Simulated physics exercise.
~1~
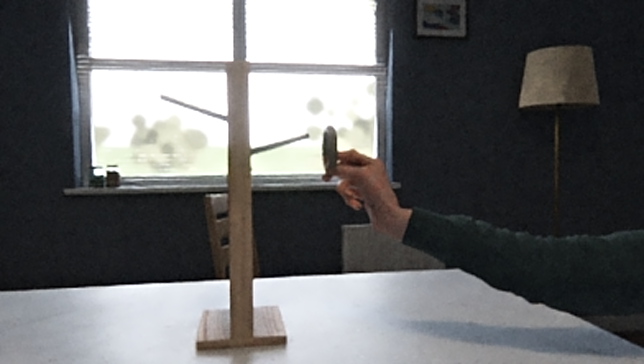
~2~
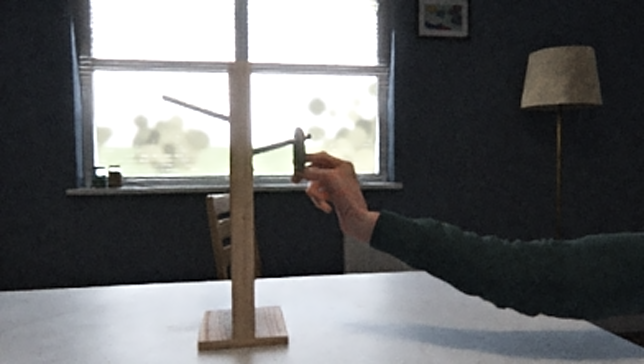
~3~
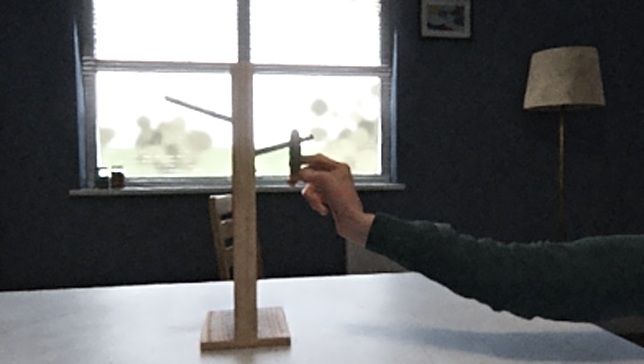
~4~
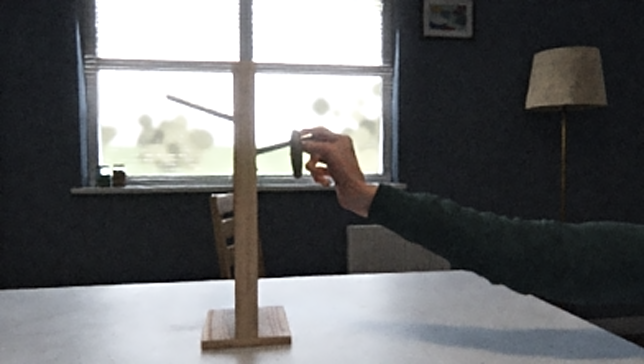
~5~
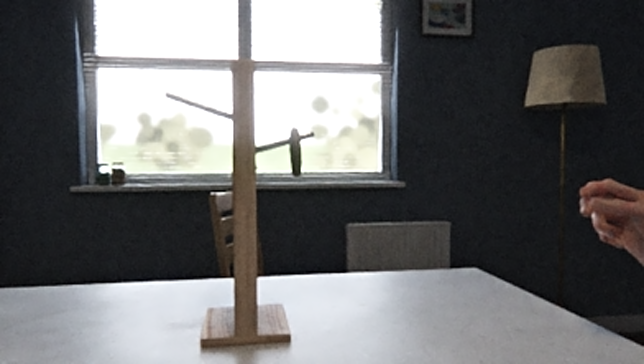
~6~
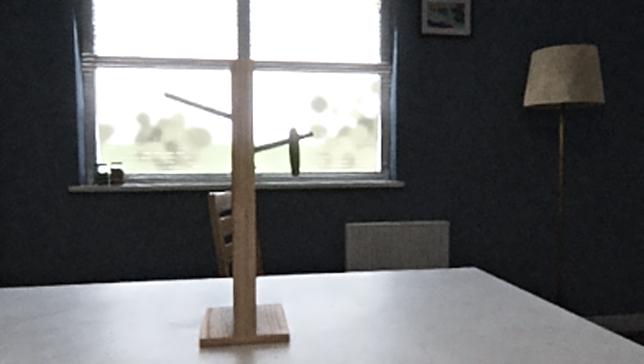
A hand held a dark roll of brown tape beside a wooden peg stand on a table, moved it left onto the lower right peg, then let go and drew away to the right, leaving the tape hanging there.
